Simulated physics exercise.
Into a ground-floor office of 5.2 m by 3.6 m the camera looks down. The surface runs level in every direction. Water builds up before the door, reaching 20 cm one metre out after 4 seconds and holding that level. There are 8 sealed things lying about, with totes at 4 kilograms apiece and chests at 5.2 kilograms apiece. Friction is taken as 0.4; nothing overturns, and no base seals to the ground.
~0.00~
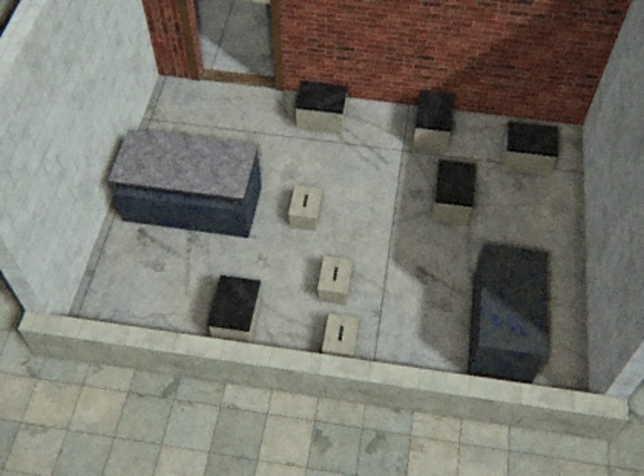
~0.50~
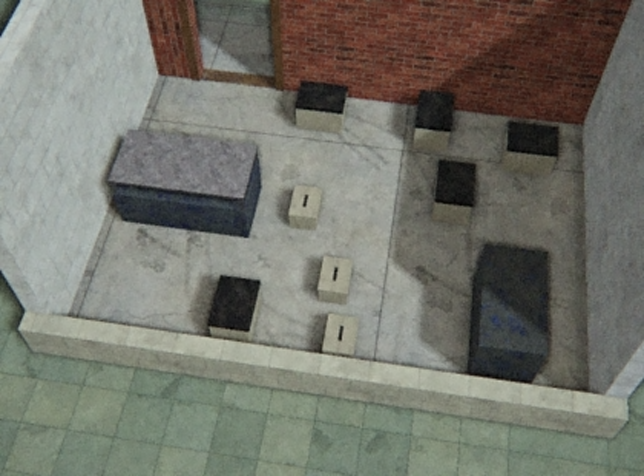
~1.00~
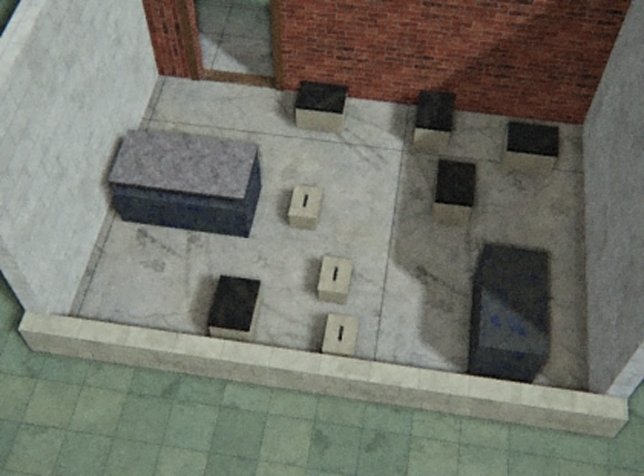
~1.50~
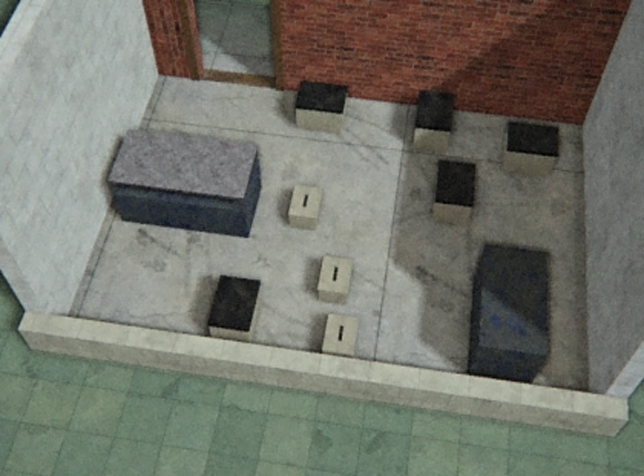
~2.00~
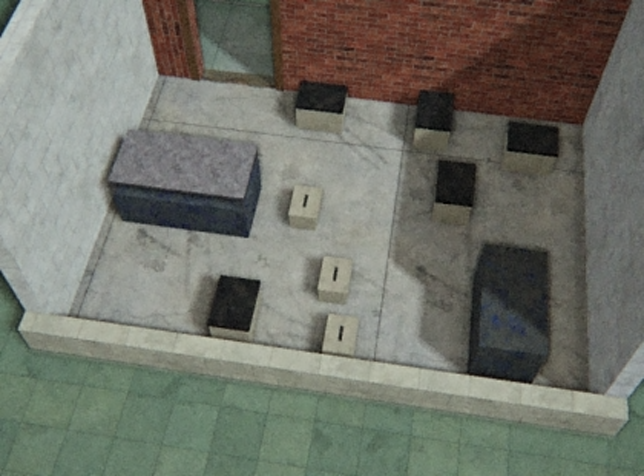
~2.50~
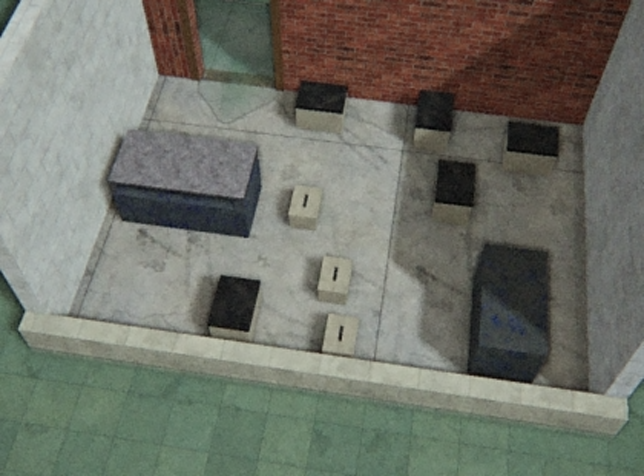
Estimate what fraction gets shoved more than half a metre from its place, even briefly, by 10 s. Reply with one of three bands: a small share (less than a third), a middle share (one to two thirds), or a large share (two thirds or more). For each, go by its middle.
A middle share, one to two thirds.
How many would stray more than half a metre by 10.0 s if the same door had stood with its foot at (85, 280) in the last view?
In that case the number is 4.
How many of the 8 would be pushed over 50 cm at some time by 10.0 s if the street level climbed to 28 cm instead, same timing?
8.
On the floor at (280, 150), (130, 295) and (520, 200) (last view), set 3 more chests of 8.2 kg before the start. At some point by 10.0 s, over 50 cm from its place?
One: Beyond it. Two: Within it. Three: Within it.
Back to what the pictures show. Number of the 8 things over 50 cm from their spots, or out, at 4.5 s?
0.
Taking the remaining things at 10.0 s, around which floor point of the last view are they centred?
Close to (417, 232).
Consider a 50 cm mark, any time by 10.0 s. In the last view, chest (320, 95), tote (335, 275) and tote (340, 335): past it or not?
Same order as the question: Smaller, smaller, smaller.
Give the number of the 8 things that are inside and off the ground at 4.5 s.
At that moment 0.
After 3.5 s 0 of 8 are over 50 cm from their spots; 0 afloat.
After 4.5 s 0 of 8 are over 50 cm from their spots; 0 afloat.
After 7.0 s 1 of 8 are over 50 cm from their spots; 0 afloat.
After 10.0 s 4 of 8 are over 50 cm from their spots, and 4 have been at some point; 8 afloat.
